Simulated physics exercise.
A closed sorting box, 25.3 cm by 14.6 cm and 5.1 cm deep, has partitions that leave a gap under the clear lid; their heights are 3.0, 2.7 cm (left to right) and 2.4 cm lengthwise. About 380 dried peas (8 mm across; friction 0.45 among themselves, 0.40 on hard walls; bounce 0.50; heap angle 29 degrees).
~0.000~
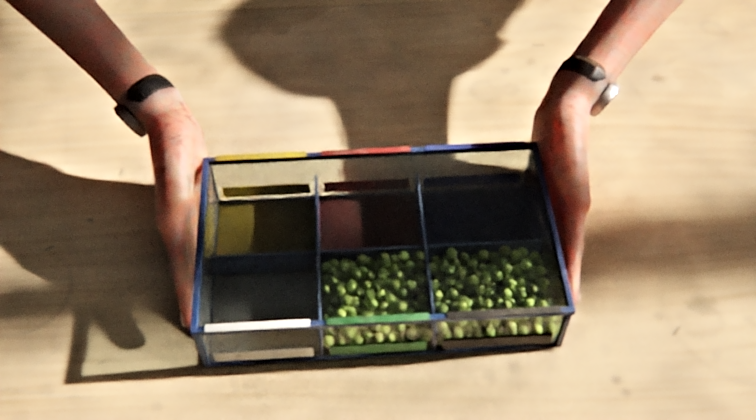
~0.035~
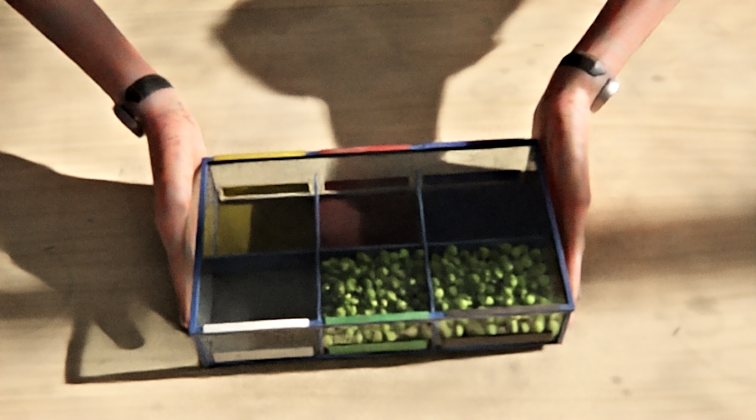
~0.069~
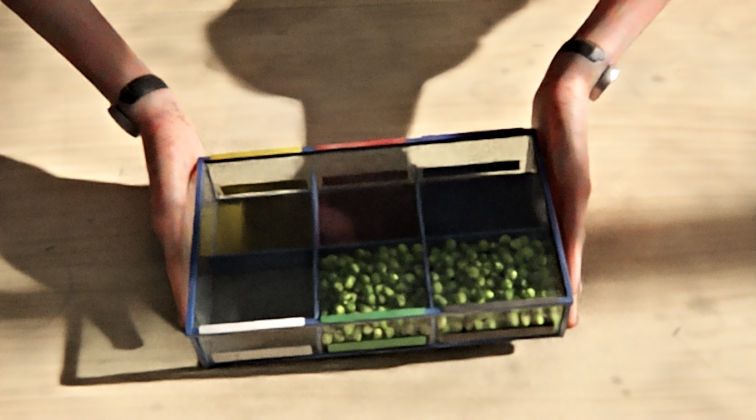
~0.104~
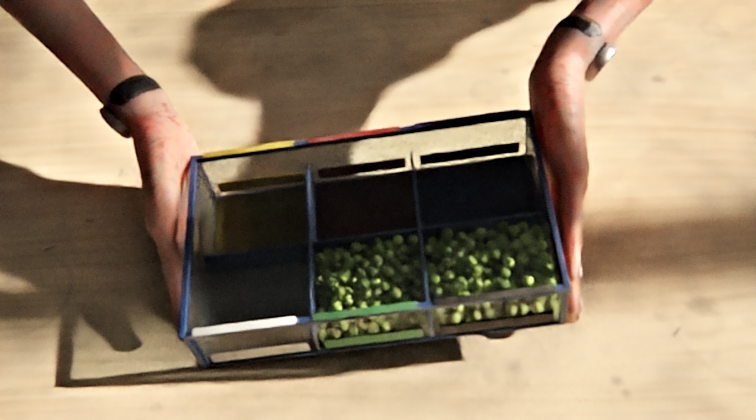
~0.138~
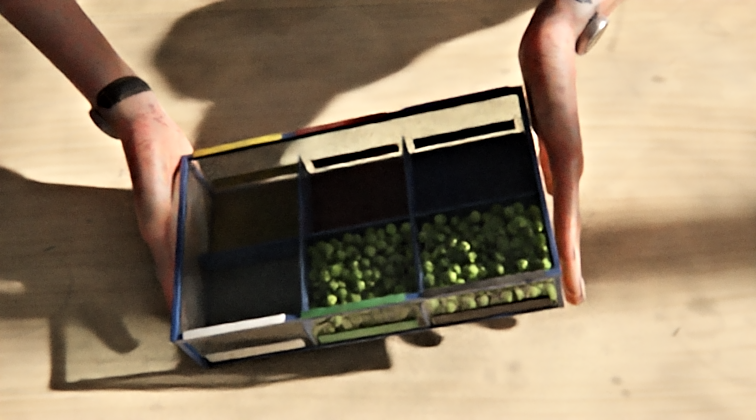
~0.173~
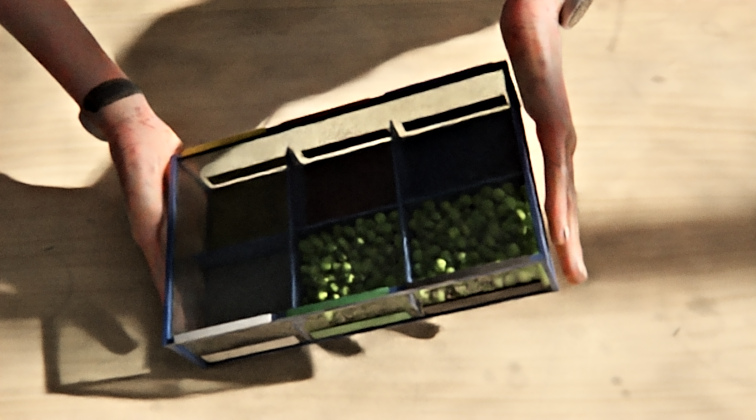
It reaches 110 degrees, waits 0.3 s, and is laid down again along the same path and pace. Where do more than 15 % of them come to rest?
Red compartment: Below; blue compartment: Below; green compartment: Above; yellow compartment: Below; white compartment: Above; black compartment: Below.
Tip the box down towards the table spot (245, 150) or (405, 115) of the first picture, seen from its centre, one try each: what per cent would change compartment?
About 100 and 100 per cent.
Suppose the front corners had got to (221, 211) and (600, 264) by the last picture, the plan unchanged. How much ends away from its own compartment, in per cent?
Then about 70 per cent.
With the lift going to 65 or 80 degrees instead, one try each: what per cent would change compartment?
Some 40 and 65 per cent.
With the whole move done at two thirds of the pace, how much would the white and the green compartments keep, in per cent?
In that case white 65, green 20.
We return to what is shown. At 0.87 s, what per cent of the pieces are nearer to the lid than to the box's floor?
Some 70 per cent.
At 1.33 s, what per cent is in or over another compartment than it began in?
Roughly 75 per cent.
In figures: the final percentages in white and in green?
White 45, green 40.
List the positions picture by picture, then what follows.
In the first frame, box tilt 0 degrees, front corners at (197, 329) and (568, 308); green 50 %, black 50 %.
In the second frame, box tilt 1 degrees, front corners at (196, 329) and (568, 306).
In the third frame, box tilt 4 degrees, front corners at (192, 331) and (567, 299), lowest corner left front.
In the fourth frame, box tilt 8 degrees, front corners at (186, 333) and (563, 286), lowest corner left front.
In the fifth frame, box tilt 15 degrees, front corners at (178, 336) and (555, 271), lowest corner left front.
In the sixth frame, box tilt 21 degrees, front corners at (169, 340) and (540, 255), lowest corner left front; green 50 %, black 50 %. Its pace works out near 185 degrees a second.
Then, at 0.87 s, tilt 110 degrees; green 55 %, yellow 5 %, white 30 %, black 15 %.
After 1.33 s, tilt 61 degrees; green 45 %, yellow 10 %, white 45 %, black 5 %.
Then, at 1.87 s, tilt 0 degrees; green 40 %, yellow 10 %, white 45 %, black 5 %.
By 2.5 s all is still; red 0 %, blue 0 %, green 40 %, yellow 10 %, white 45 %, black 5 %.
